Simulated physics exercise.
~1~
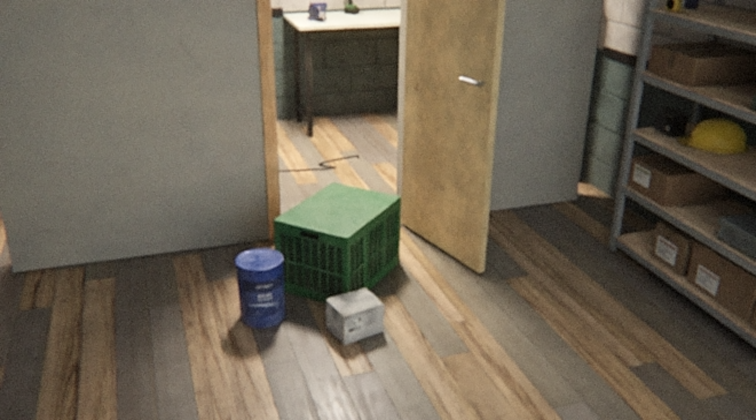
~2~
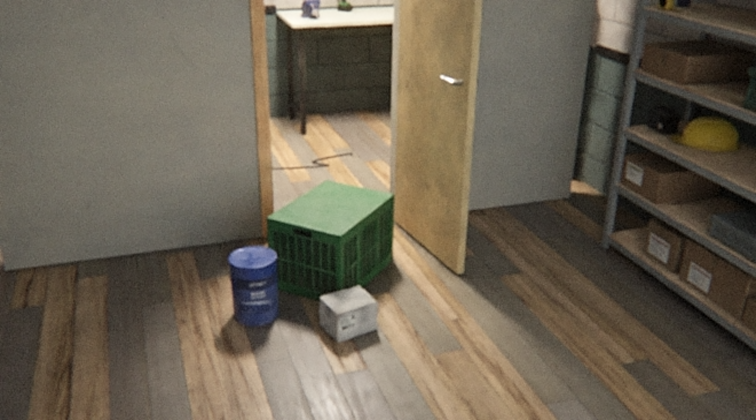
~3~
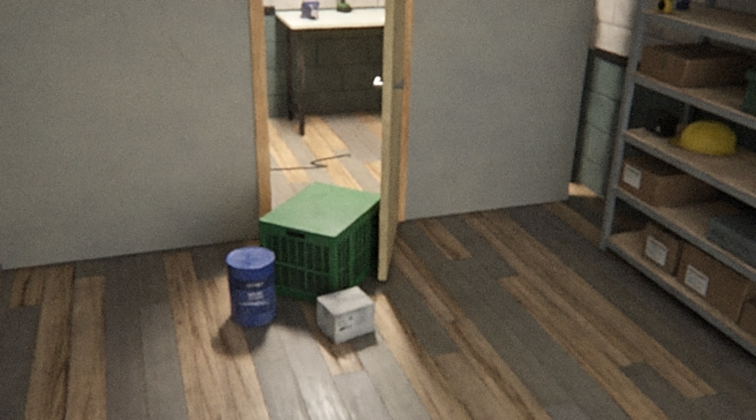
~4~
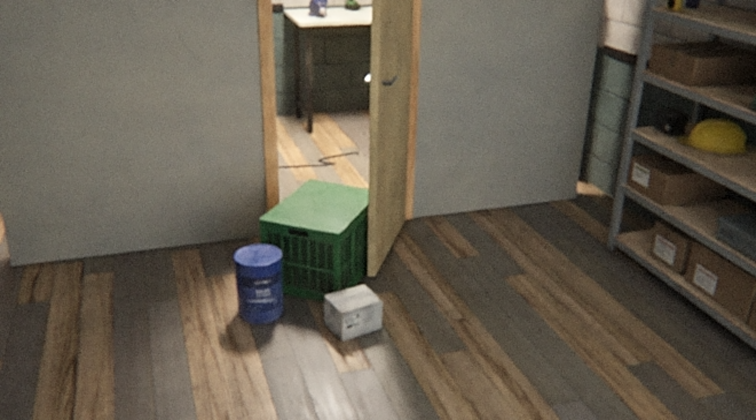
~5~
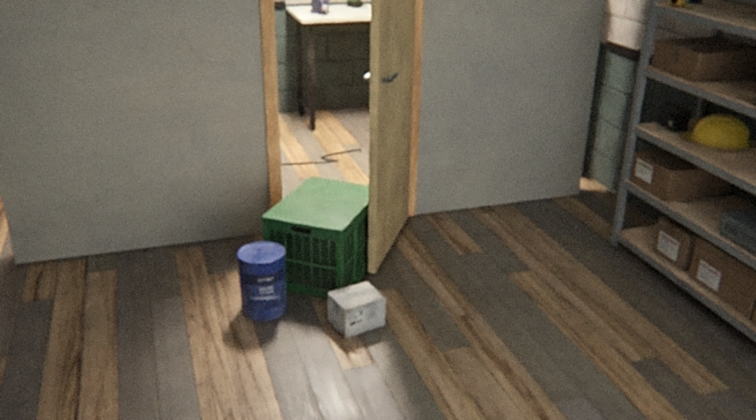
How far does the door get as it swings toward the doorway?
It stops short of closing and stays well open, with the green crate in its way.
A tan wooden door stands wide open into a storeroom with a plank floor, seen from slightly above by a gently swaying camera. A green crate sits at the doorway, with a blue barrel in front of it to the left, a small whitish box in front to the right, and shelves of cartons at the far right. The door swings left toward the crate, with nobody in view. It meets the crate and shifts it slightly left, while the barrel and box stay put. The door slows and ends still well open, resting by the crate.
